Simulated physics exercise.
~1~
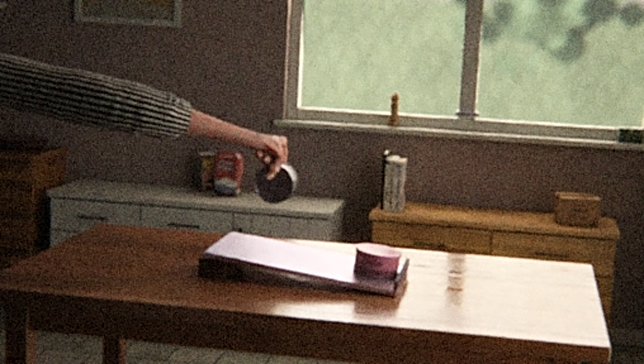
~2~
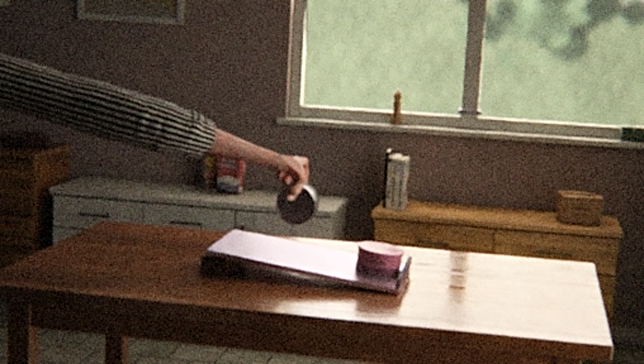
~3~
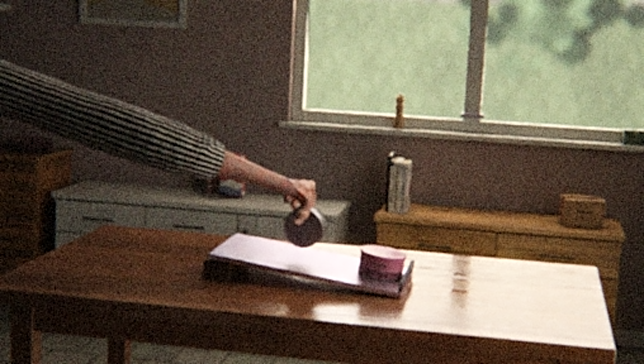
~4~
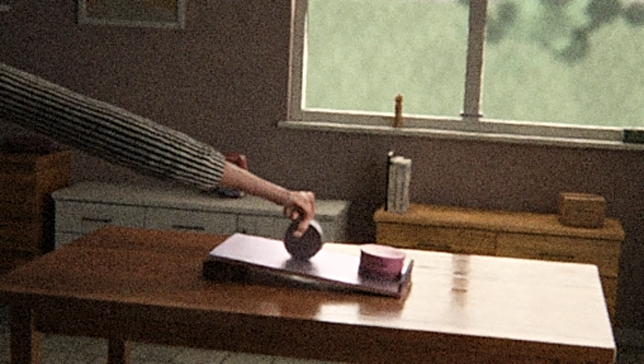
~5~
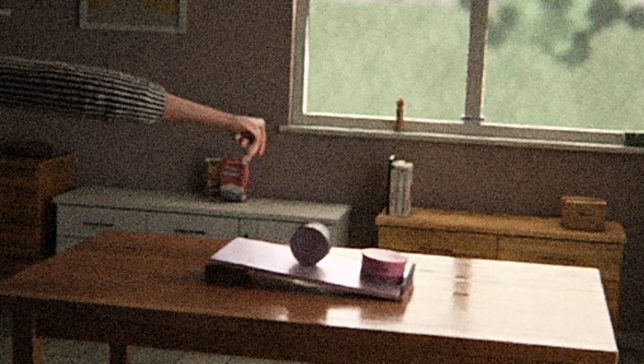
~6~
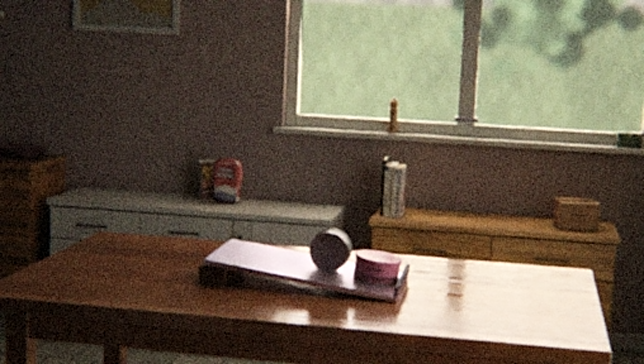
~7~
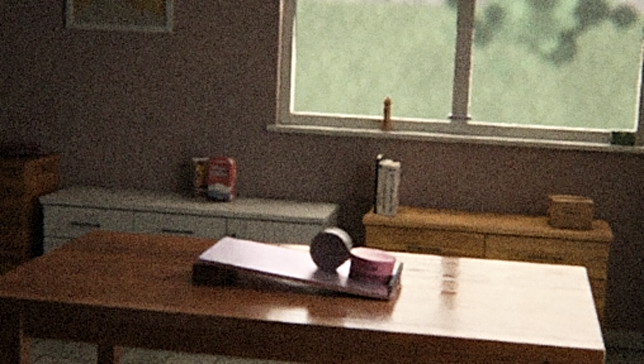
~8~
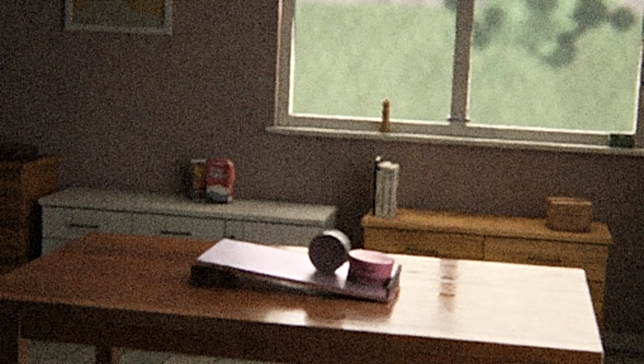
A hand sets a grey tub on a sloping board, and it rolls to a pink tub.
